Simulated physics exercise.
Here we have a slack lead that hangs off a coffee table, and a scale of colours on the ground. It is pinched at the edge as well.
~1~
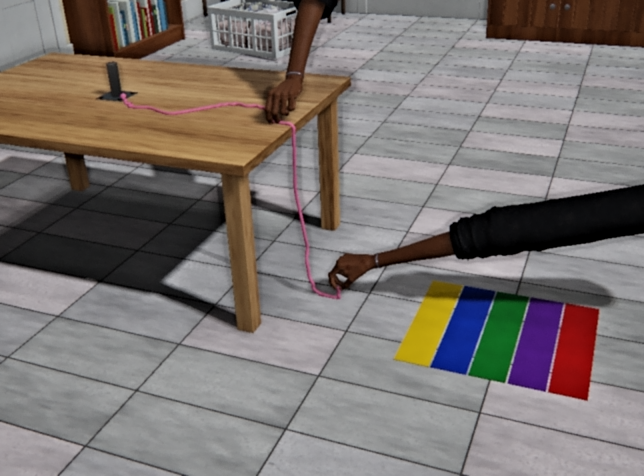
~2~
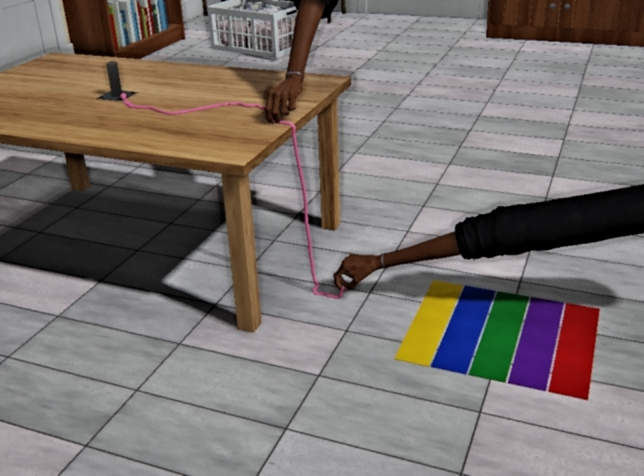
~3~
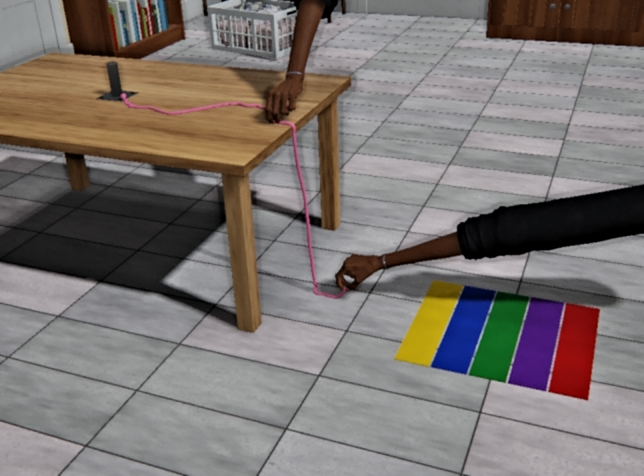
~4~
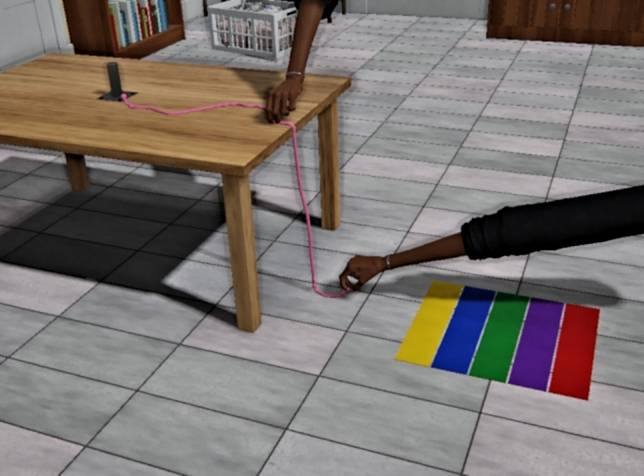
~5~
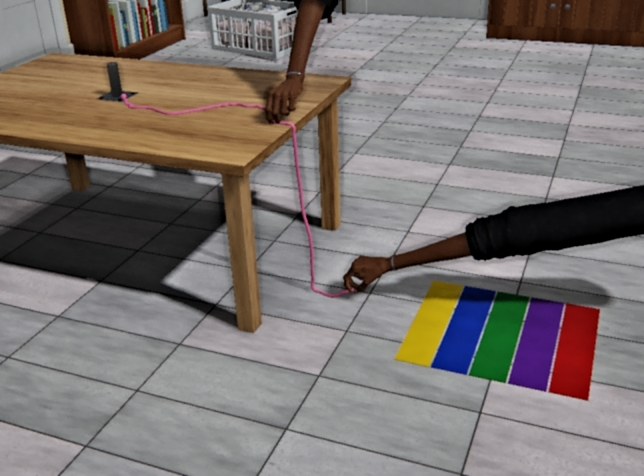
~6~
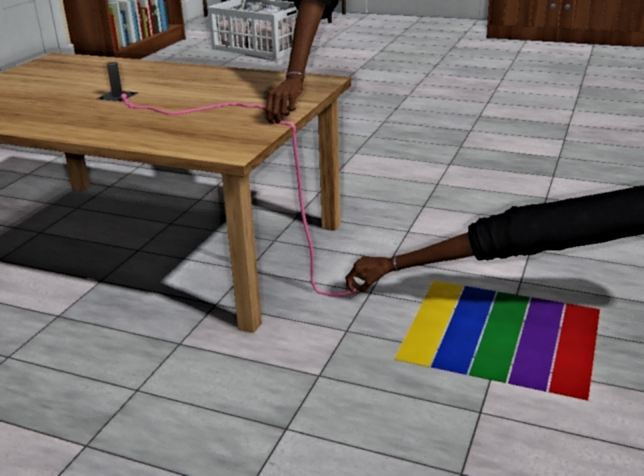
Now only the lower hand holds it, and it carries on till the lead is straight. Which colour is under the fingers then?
The end stops over the purple strip.
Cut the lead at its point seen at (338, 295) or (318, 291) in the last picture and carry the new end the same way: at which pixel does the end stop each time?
About (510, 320) and (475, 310).
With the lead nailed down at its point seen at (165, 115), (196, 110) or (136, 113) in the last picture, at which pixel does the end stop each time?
About (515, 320), (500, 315) and (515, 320).
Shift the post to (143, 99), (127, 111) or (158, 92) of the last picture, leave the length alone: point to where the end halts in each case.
In that order: (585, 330), (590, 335) and (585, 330).
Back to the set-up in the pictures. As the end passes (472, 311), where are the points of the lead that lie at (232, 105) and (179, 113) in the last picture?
They go to (263, 114) and to (214, 106).
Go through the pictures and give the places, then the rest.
The first frame shows end (338, 287); yellow (418, 347); blue (454, 354); green (492, 362); purple (530, 370); red (571, 378).
The second frame shows end (343, 288); lead through (129, 105) (183, 112) (255, 106) (289, 124) (305, 201) (313, 268).
The third frame shows end (345, 288).
The fourth frame shows end (349, 289); lead through (129, 105) (183, 113) (255, 106) (289, 125) (304, 202) (313, 269).
The fifth frame shows end (353, 290).
The sixth frame shows end (355, 290); lead through (129, 105) (183, 113) (255, 106) (289, 125) (301, 202) (312, 268).
Early on, end near (472, 311); over blue.
Midway, end near (515, 319); over green.
At the end of the slack, end near (541, 324); over purple. It gets as far as the purple strip.
